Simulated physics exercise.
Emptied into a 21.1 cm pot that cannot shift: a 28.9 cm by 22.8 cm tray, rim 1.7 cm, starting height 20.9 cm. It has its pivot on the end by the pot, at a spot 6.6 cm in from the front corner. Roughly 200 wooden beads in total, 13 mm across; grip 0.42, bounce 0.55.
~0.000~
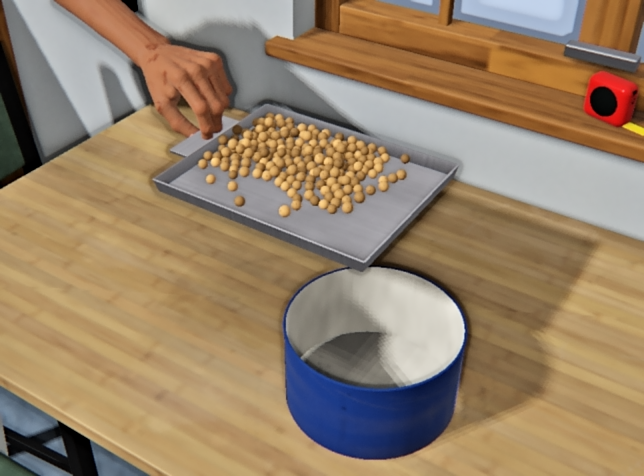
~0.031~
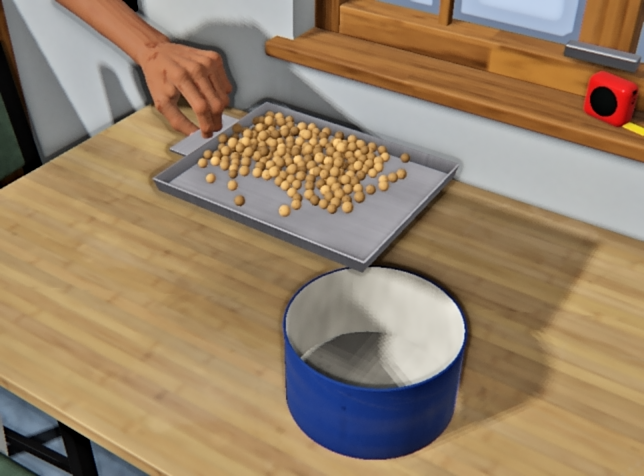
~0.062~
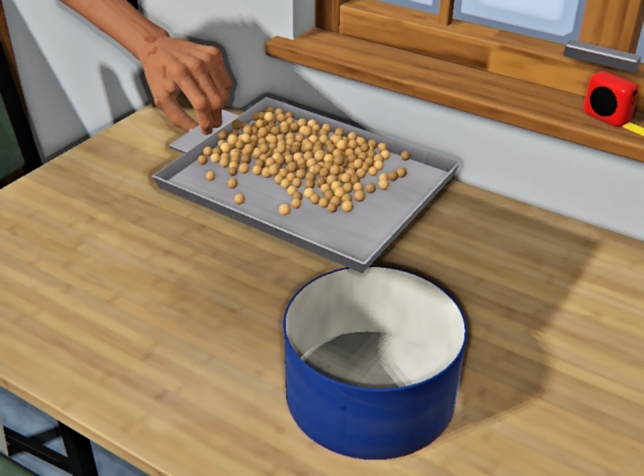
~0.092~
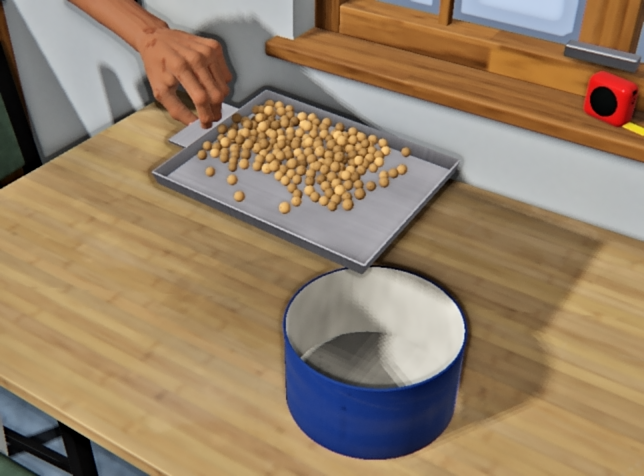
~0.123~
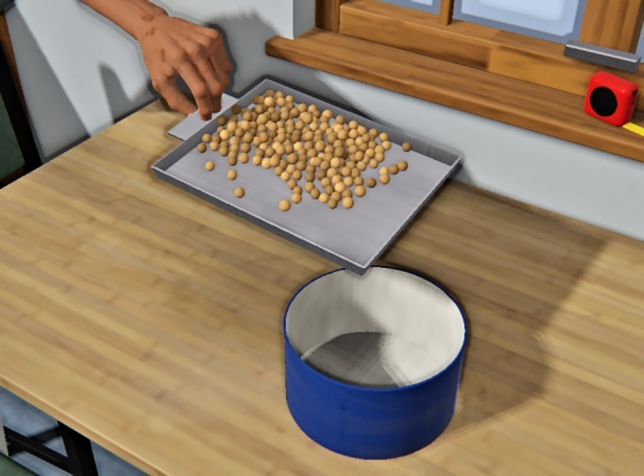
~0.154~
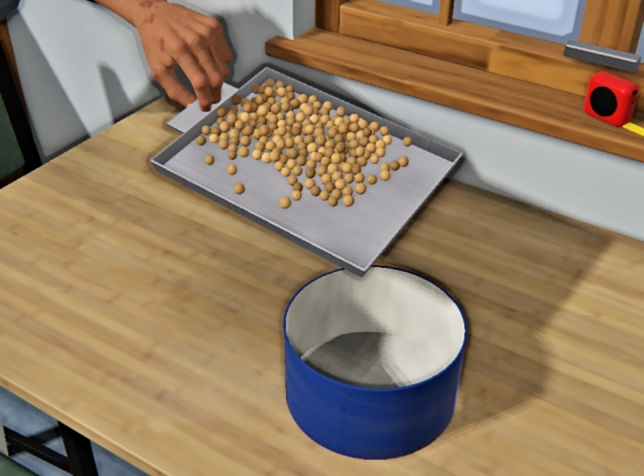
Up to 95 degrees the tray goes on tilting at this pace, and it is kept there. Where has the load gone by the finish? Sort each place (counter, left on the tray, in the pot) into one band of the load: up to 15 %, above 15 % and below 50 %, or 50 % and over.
Counter: Up to 15 %; left on the tray: Up to 15 %; pot: 50 % and over.
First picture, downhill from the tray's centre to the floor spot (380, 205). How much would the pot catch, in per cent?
About 35 per cent.
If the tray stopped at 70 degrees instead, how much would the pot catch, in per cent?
That would be around 80 percent.
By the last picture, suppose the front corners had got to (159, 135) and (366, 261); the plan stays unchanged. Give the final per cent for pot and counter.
You'd end with pot at 35 and counter at 65.
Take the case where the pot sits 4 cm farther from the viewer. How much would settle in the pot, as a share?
65 per cent.
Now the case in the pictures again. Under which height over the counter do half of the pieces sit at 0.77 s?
I'd say near 16 cm.
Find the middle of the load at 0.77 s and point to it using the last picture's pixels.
Near (365, 319).
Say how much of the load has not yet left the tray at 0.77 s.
Of the load, some 45 percent.
Then, at 0.52 s, tilt 51 degrees; the tray holds 100 %, the pot 0 %.
Then, at 0.77 s, tilt 79 degrees; the tray holds 45 %, the pot 40 %.
After 1.13 s, tilt 95 degrees; the tray holds 0 %, the pot 90 %.
In the end, at 1.8 s, counter 5 %, tray 0 %, pot 95 %.
